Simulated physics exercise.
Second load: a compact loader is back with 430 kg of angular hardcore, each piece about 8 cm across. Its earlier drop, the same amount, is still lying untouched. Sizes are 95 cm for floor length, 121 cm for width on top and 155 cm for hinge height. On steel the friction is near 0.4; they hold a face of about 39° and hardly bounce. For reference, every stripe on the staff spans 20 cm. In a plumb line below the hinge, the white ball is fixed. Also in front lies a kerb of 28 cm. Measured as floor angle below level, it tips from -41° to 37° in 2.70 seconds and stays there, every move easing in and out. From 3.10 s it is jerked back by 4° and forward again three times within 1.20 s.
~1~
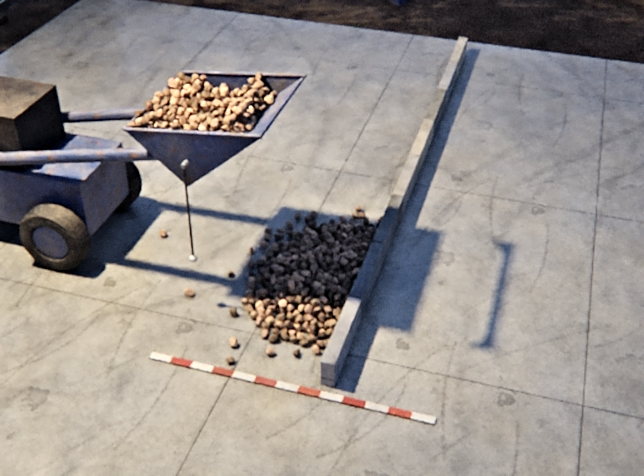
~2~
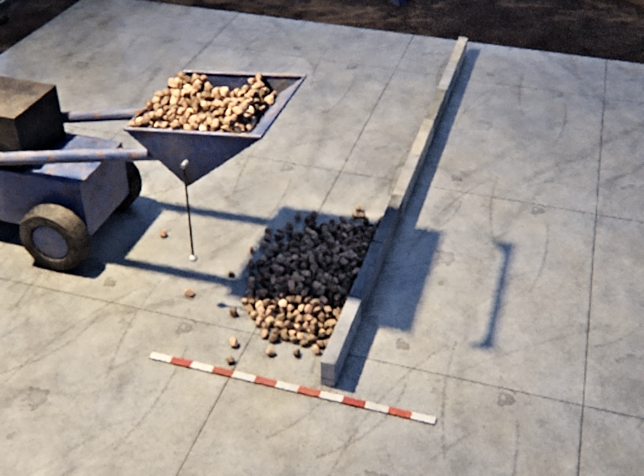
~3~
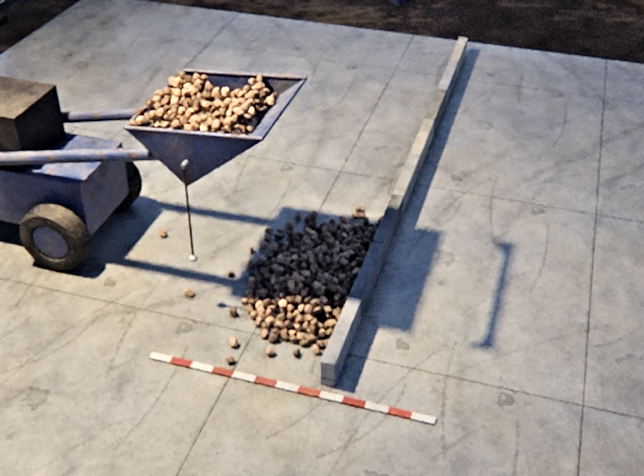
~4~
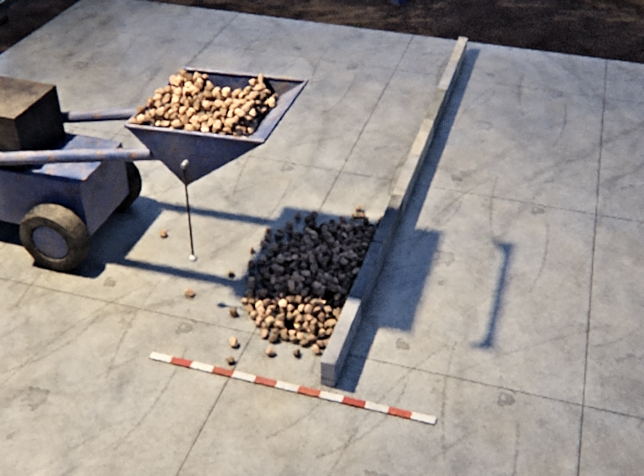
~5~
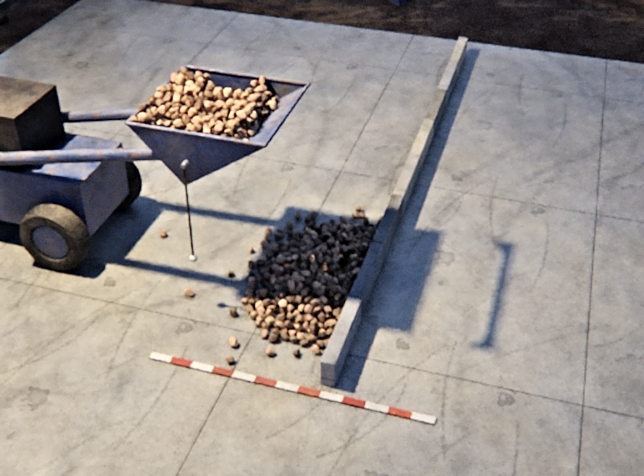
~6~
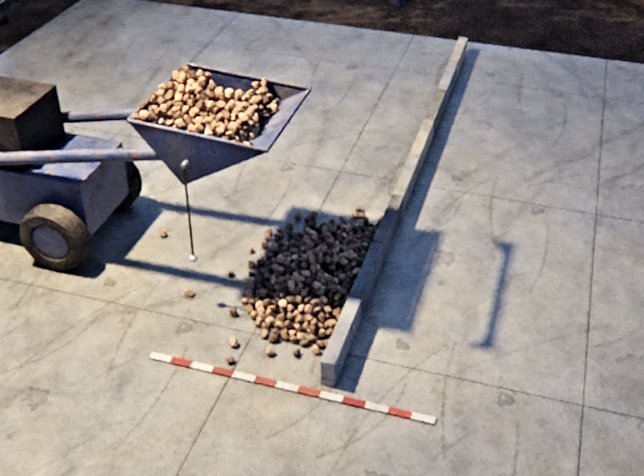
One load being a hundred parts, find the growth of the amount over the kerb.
A growth of about 1 parts in a hundred.
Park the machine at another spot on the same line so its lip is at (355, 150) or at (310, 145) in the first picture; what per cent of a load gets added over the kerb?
About 100 per cent for the first, 30 per cent for the second.
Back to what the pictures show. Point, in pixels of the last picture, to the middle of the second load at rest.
Around (312, 263).
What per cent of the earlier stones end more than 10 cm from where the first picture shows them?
Close to 5 in a hundred of them.
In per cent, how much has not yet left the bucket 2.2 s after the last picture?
Roughly 25 per cent is still inside.
Then, 1.4 s after the last picture the floor is at 25°; in per cent of one load, 98 in the bucket, 102 on this side of the kerb; the foremost stones are at (355, 284).
Then, 2.2 s after the last picture the floor is at 37°; in per cent of one load, 23 in the bucket, 177 on this side of the kerb; the foremost stones are at (356, 275).
Then, 4.2 s after the last picture the floor is at 37°; in per cent of one load, 0 in the bucket, 200 on this side of the kerb, 1 over the kerb; the foremost stones are at (380, 269).
Then, 6.9 s after the last picture the floor is at 37°; in per cent of one load, 0 in the bucket, 200 on this side of the kerb, 1 over the kerb; the foremost stones are at (380, 269). Net gain over the kerb, 1.
